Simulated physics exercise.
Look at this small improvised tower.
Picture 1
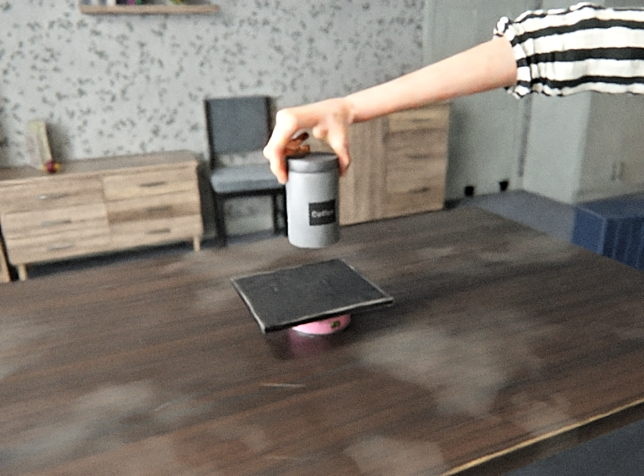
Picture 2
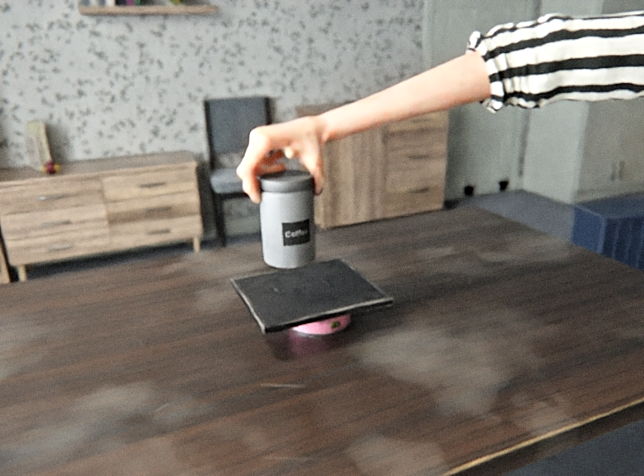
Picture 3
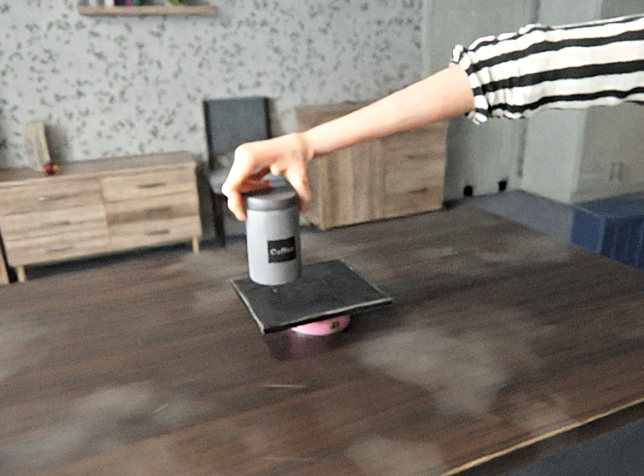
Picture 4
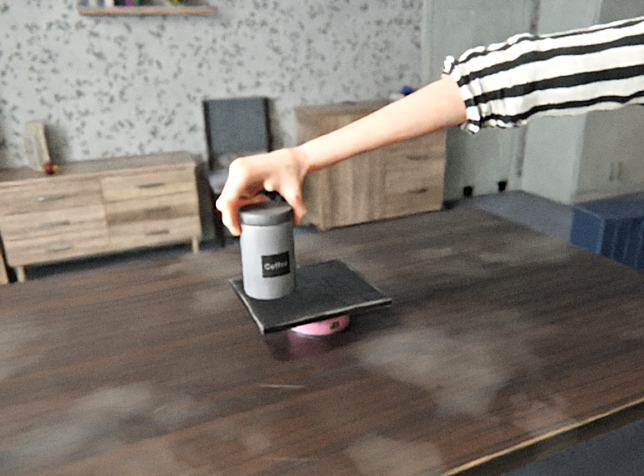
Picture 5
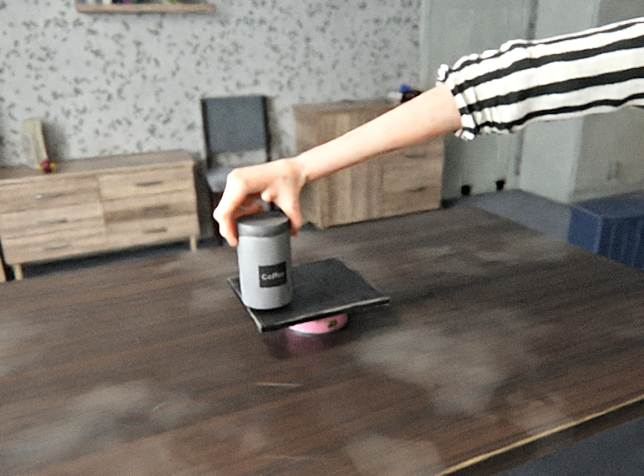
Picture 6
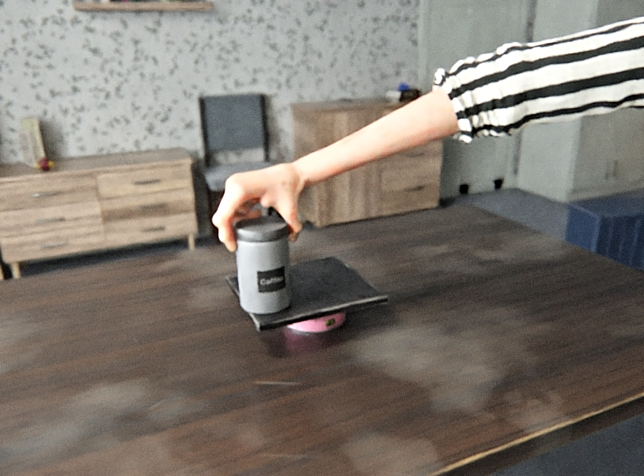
A hand reaching in from the right, in a black-and-white striped sleeve, grips a grey jar with a dark label above a brown wooden table, seen from slightly above in a room with patterned wallpaper. A flat black board rests on a small pink object, with wooden cabinets and a grey chair behind. The hand lowers the jar leftward onto the board's left side and keeps holding it.
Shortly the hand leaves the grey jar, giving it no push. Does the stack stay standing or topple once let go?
Well, once it's let go, not everything stays put there.
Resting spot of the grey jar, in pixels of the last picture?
Roughly pixel (186, 319) in the last picture.
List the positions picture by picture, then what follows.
On its way; grey jar (313, 199), in the first picture.
On its way; grey jar (288, 218), in the second picture.
On its way; grey jar (274, 234), in the third picture.
On its way; grey jar (268, 249), in the fourth picture.
On its way; grey jar (265, 259), in the fifth picture.
Set down, still held; grey jar (264, 264), in the sixth picture.
Then, 0.30 s after the last picture, grey jar now fallen; black lid tipped 38° from how it was.
Then, 0.70 s after the last picture, black lid tipped 13° from how it was.
Then, 1.70 s after the last picture, black lid tipped 16° from how it was.
At rest, fallen, grey jar; left askew, black lid; pink tub in place. Seen from the same camera at the end, grey jar near (186, 319). The stack comes apart.
